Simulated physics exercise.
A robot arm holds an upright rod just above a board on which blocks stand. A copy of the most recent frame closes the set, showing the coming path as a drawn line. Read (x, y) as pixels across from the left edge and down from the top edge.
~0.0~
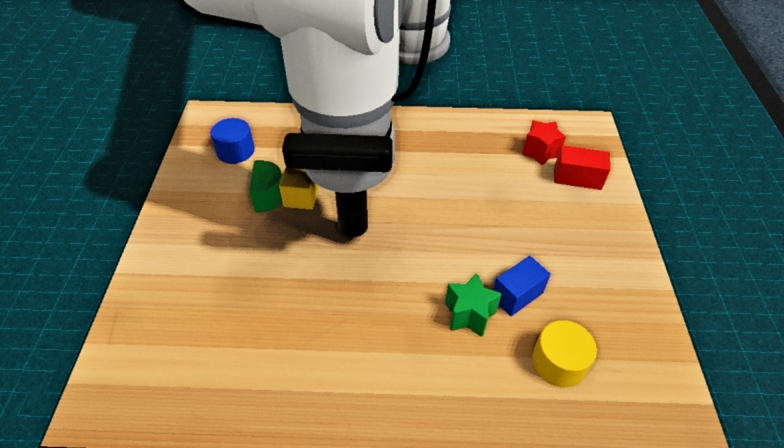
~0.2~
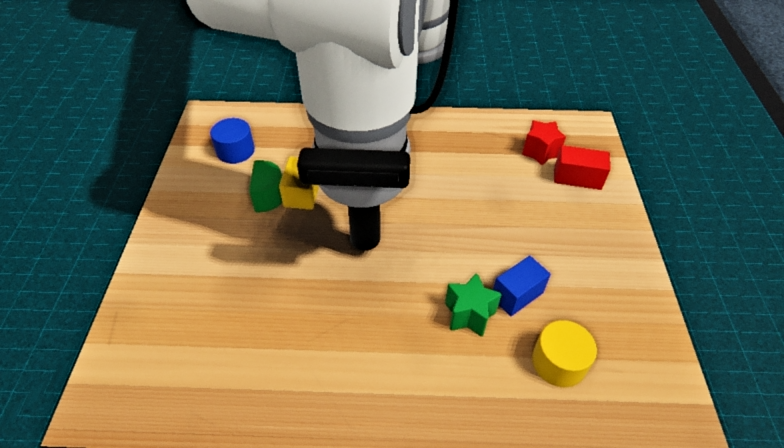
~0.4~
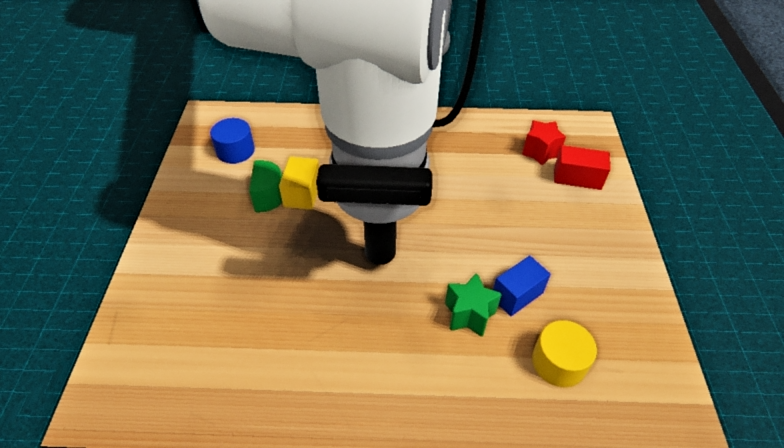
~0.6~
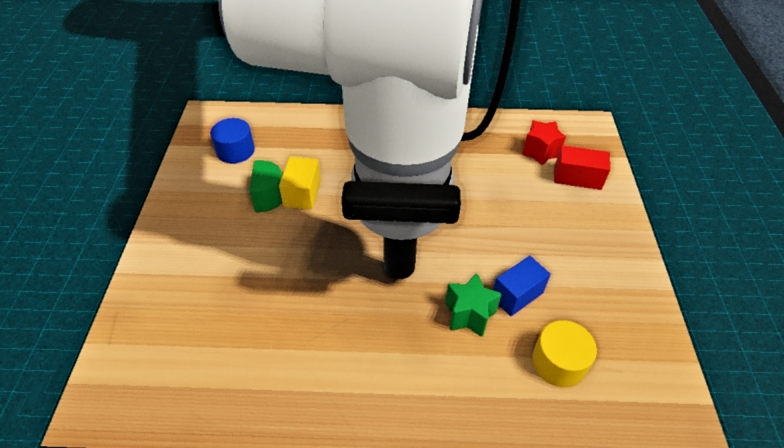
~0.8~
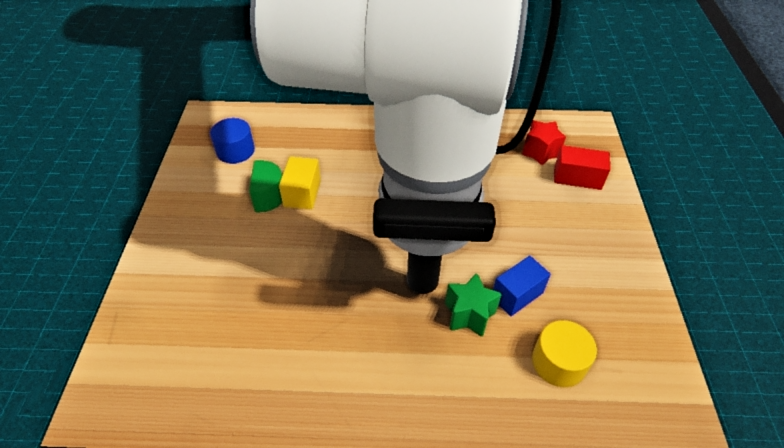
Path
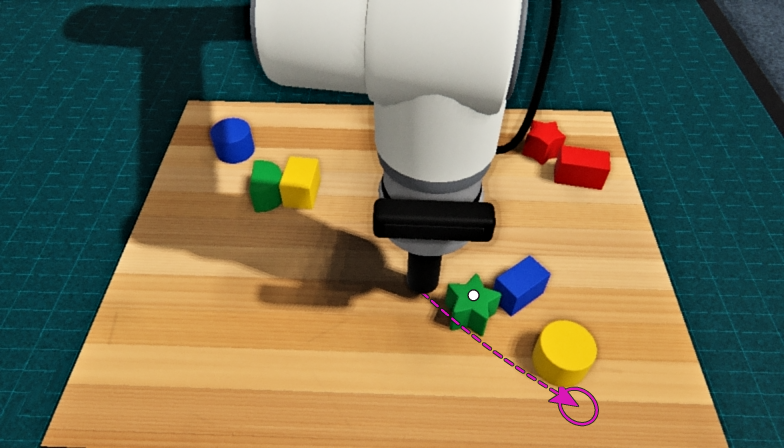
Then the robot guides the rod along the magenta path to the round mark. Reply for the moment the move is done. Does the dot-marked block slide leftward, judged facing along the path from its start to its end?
Short answer: Yes.
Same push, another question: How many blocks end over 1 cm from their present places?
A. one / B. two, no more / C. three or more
That would be B.
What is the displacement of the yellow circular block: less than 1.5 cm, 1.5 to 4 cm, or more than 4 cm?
Result: 1.5-4 cm.
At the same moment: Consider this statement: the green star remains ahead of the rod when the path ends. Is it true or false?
The claim does not hold.
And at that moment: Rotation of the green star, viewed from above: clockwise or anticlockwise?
Looking down, my answer is that the green star rotates anticlockwise.
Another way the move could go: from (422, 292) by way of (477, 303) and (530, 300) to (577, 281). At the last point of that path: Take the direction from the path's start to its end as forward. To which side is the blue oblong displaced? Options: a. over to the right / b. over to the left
b
The line goes from (422, 292) through (491, 349) to (578, 406); the dot is on the green star.
What follows on the original path. One third of the way, rod (469, 320); green star (517, 315), turned 30° anticlockwise.
Two thirds of the way, rod (522, 359); green star (544, 325), turned 120° anticlockwise; yellow circular block (601, 347).
At the end, rod (584, 397); green star (546, 326), turned 135° anticlockwise; blue oblong unmoved; yellow circular block (601, 347).
